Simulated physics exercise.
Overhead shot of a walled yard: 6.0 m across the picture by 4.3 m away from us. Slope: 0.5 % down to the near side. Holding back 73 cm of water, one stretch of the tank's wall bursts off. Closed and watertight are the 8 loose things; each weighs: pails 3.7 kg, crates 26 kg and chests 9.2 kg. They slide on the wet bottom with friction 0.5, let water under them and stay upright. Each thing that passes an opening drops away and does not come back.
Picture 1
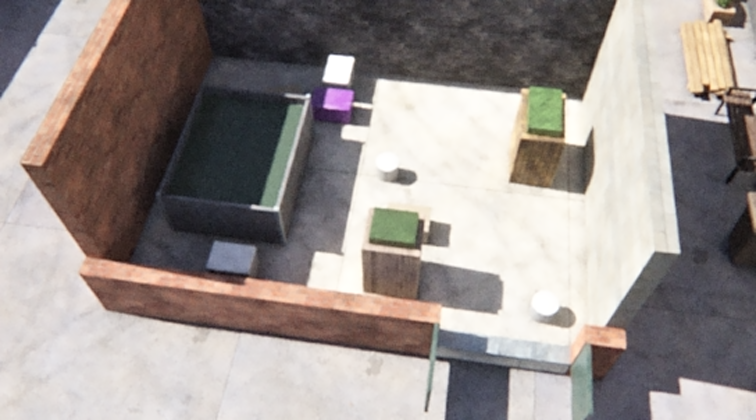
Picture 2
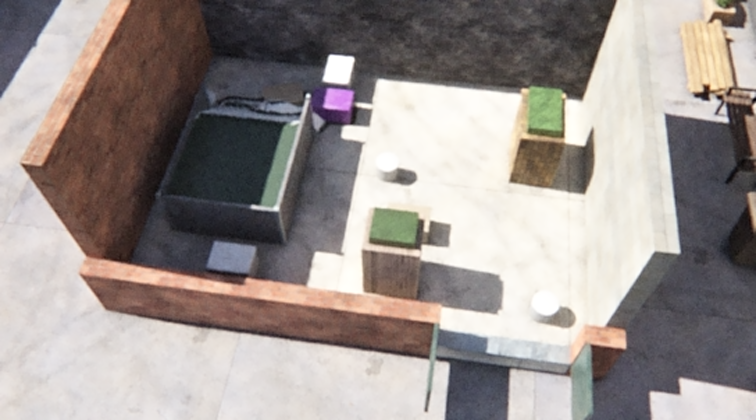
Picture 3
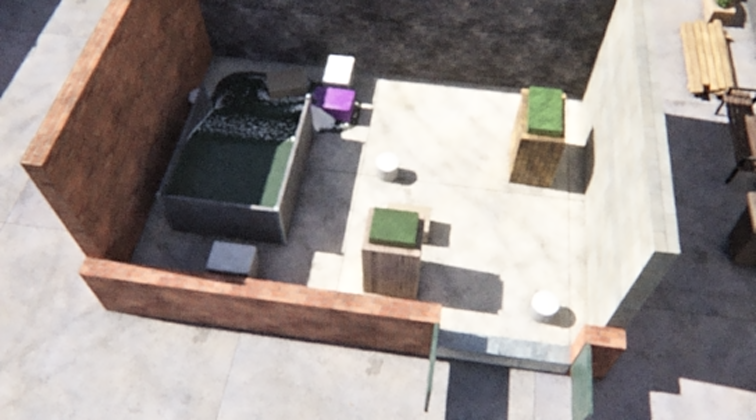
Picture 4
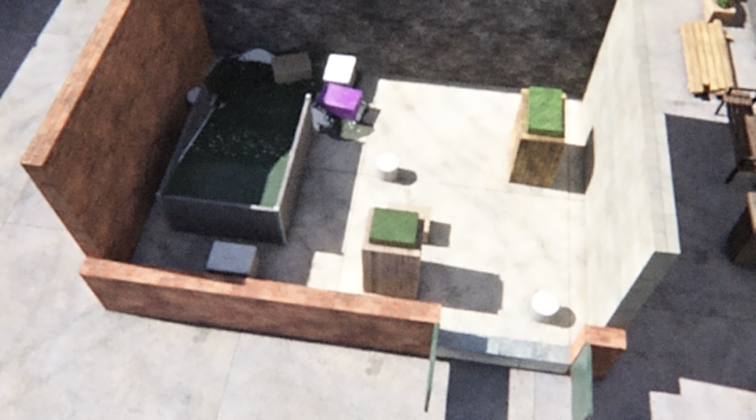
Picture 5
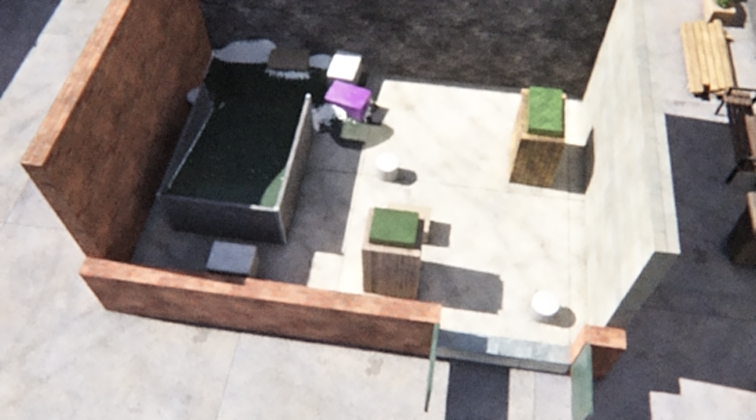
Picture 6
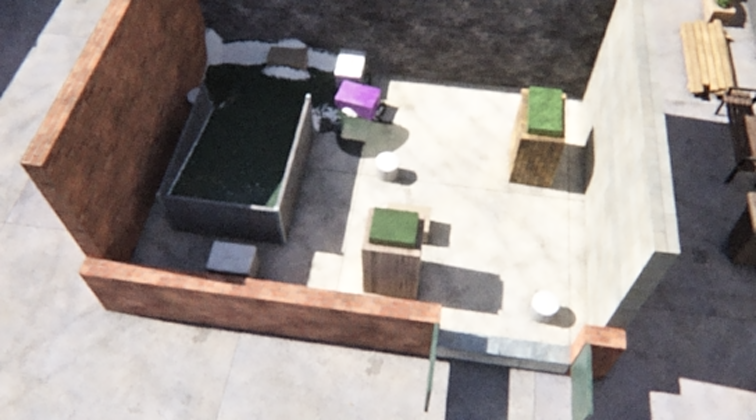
Dark water burst from the back of a tank in a walled yard and spread over the paving, nudging the purple crate a short way right, while the green-topped wooden boxes stayed put.
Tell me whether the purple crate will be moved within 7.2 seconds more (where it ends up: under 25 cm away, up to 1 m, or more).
The purple crate goes a long way.
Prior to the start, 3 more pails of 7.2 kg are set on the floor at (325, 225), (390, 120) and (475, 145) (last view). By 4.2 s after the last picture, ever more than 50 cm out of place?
Taking them in order: Not far enough, far enough and far enough.
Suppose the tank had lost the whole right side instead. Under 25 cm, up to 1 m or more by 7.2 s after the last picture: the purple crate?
With that failure, the purple crate remains in position.
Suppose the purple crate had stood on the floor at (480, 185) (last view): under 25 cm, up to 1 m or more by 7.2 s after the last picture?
From that spot, it is pushed far off.
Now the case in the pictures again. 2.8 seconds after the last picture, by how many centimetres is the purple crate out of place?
Shift by then: About 200 cm.
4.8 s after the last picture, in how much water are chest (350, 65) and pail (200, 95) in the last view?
I'd estimate 15 cm for the first and 11 cm for the second.
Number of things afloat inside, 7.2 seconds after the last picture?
Then: 3.
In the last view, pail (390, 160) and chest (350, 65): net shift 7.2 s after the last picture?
Taken in order, the shifts are 80 cm and 400 cm.
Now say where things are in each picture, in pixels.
In the first picture, the purple crate at (332, 98) rests on the ground; water covers 2.9 m2; 0 of 8 have shifted.
In the second picture, the purple crate at (332, 98) rests on the ground; 3.6 m2 under water; 0 of 8 have shifted.
In the third picture, the purple crate at (333, 98), on the bottom; 4.5 m2 under water; 2 of 8 have shifted.
In the fourth picture, the purple crate at (339, 96) rests on the ground, 12 cm from its start; 5.6 m2 under water; 3 of 8 have shifted.
In the fifth picture, the purple crate at (348, 94), on the bottom, 25 cm from its start; 6.3 m2 under water; 4 of 8 have shifted.
In the sixth picture, the purple crate at (358, 94) rests on the ground, 40 cm from its start; 6.8 m2 under water; 4 of 8 have shifted.
Then, 0.9 s after the last picture the purple crate is near (384, 100), 0.8 m from its start, aground; 0 of 8 are out; 2 afloat.
Then, 2.8 s after the last picture the purple crate is near (435, 168), 2.0 m from its start, aground; 0 of 8 are out; 3 afloat.
Then, 4.8 s after the last picture the purple crate is near (438, 173), 2.1 m from its start, aground; 1 of 8 are out; 3 afloat.
Then, 7.2 s after the last picture the purple crate is near (438, 173), 2.1 m from its start, aground; 2 of 8 are out; 3 afloat.
